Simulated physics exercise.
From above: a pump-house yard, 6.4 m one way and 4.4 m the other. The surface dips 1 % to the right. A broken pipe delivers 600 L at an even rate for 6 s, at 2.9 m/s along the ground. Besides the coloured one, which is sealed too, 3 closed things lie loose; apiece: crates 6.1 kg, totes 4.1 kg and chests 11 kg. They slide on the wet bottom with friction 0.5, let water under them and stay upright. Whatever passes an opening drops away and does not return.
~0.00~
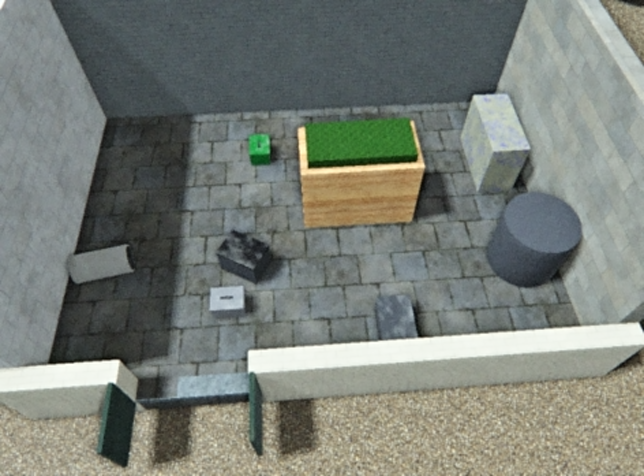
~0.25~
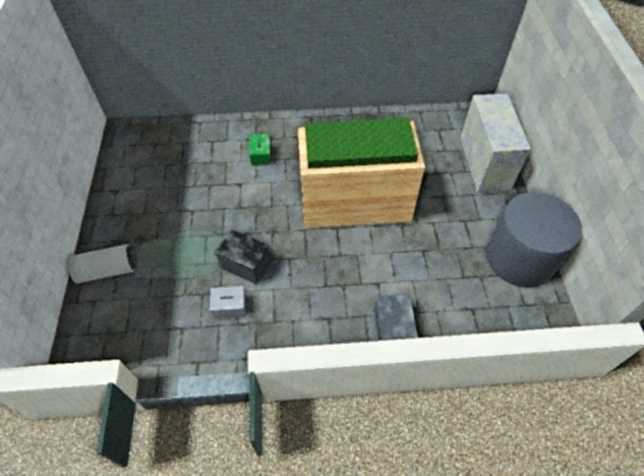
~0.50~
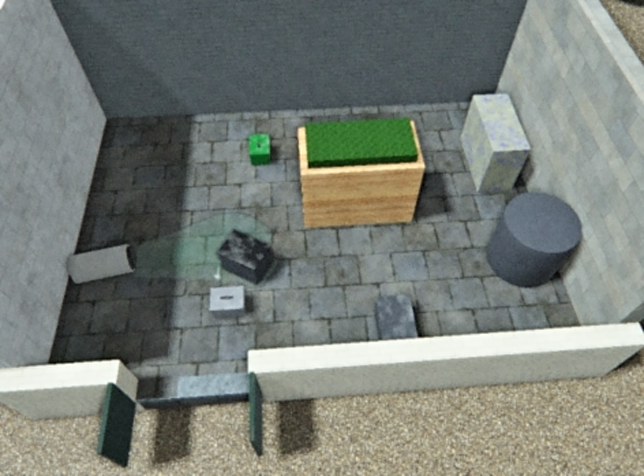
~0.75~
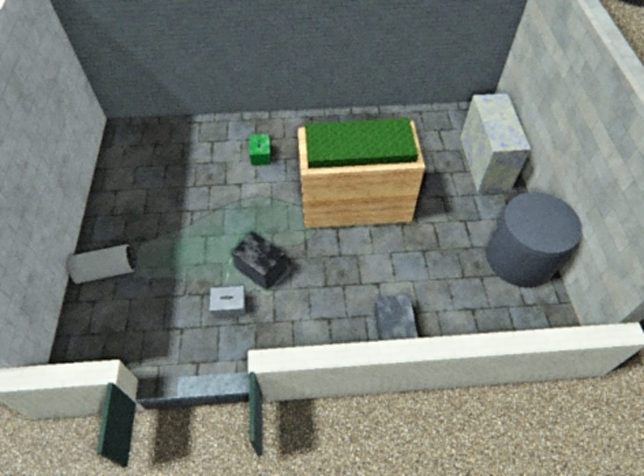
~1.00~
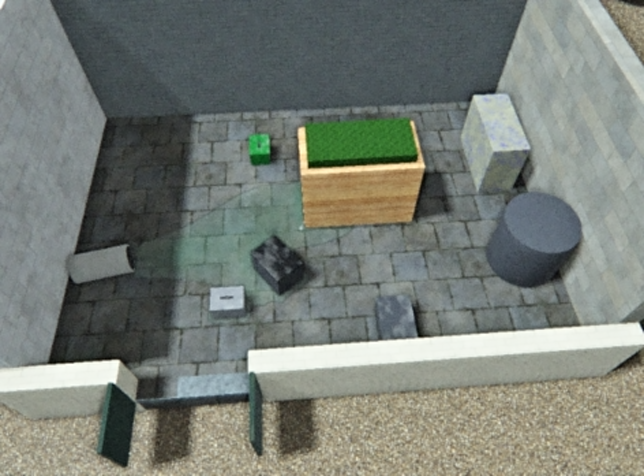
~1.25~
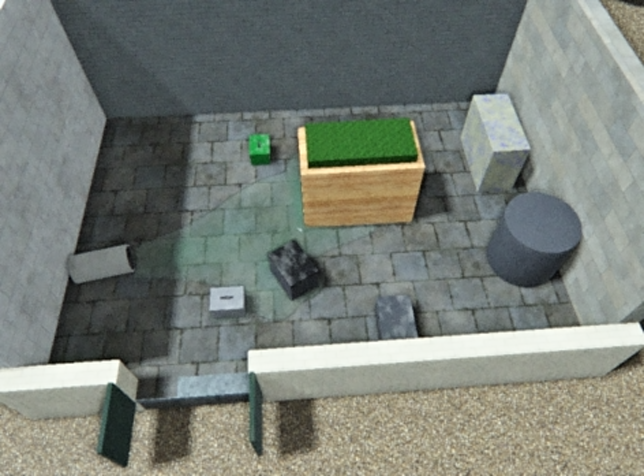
Pale greenish water spreading from a pipe across a walled paved yard, pushing a dark chest rightward while a green tote stays still.
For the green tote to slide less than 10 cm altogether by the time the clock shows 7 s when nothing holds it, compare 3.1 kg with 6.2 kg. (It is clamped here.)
For it, only the higher weight holds it.
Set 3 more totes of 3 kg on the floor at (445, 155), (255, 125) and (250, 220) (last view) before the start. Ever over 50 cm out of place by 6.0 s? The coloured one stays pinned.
In that order: Less, less, over.
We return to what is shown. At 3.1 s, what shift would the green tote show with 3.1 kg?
About 20 cm.
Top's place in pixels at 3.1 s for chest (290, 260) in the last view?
Near (330, 274).
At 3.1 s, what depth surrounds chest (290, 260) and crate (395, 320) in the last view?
About 3 and 1 cm.
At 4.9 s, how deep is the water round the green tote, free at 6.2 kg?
About 3 cm.
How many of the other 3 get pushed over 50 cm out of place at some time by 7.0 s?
I count 1.
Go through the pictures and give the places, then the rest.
In the first picture, the green tote at (259, 144), on the bottom; 0.0 m2 under water; 0 of 4 have shifted.
In the second picture, the green tote at (259, 144), on the bottom; water covers 0.7 m2; 0 of 4 have shifted.
In the third picture, the green tote at (259, 144) rests on the ground; 1.2 m2 under water; 0 of 4 have shifted.
In the fourth picture, the green tote at (259, 144) rests on the ground; water covers 1.9 m2; 1 of 4 have shifted.
In the fifth picture, the green tote at (259, 144) rests on the ground; 2.6 m2 under water; 1 of 4 have shifted.
In the sixth picture, the green tote at (259, 144) rests on the ground; 3.3 m2 under water; 1 of 4 have shifted.
After 1.8 s the green tote would be 0 cm from its start with 3.1 kg and 0 cm from its start with 6.2 kg; 1 cm of water round it then.
After 3.1 s the green tote would be 19 cm from its start with 3.1 kg and 0 cm from its start with 6.2 kg; 3 cm of water round it then.
After 4.9 s the green tote would be 34 cm from its start with 3.1 kg and 0 cm from its start with 6.2 kg; 3 cm of water round it then.
After 7.0 s the green tote would be 44 cm from its start with 3.1 kg and 0 cm from its start with 6.2 kg; 3 cm of water round it then.
